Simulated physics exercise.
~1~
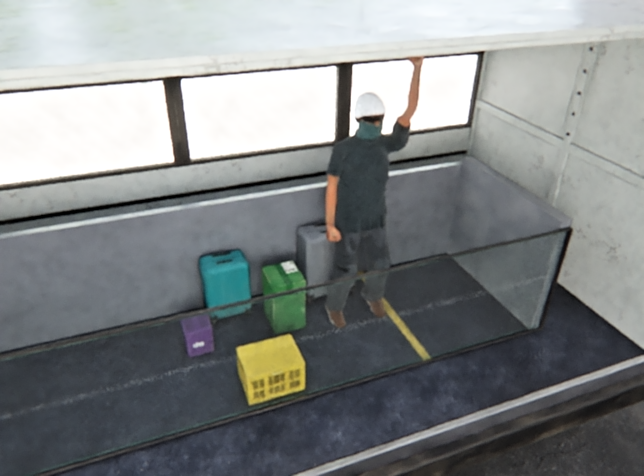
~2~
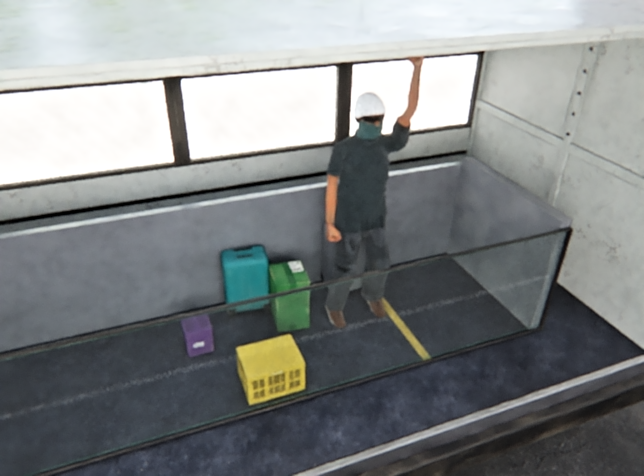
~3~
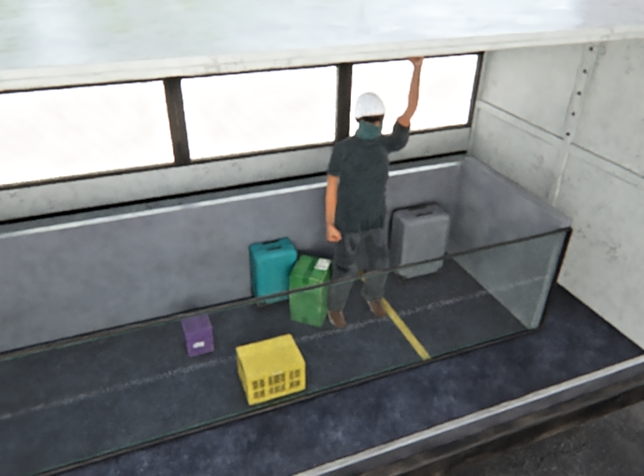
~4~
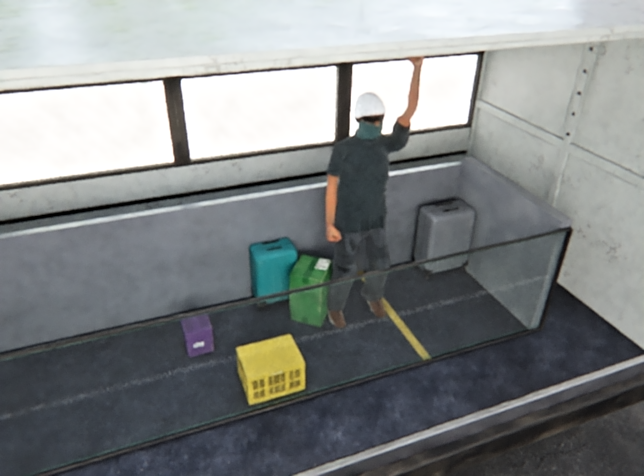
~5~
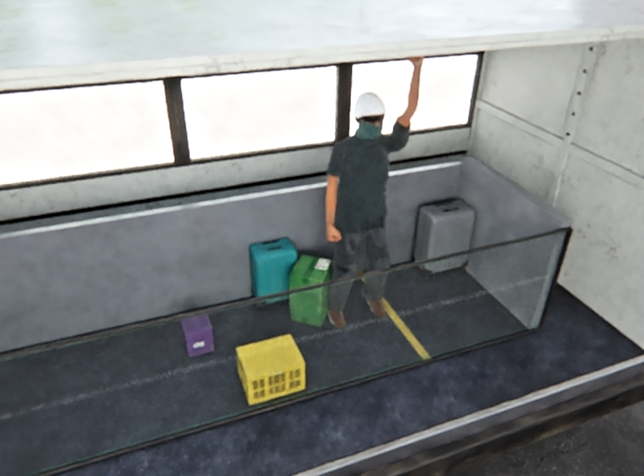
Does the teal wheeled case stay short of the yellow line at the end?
Yes, the teal case slides right but comes to rest before it gets to the yellow line.
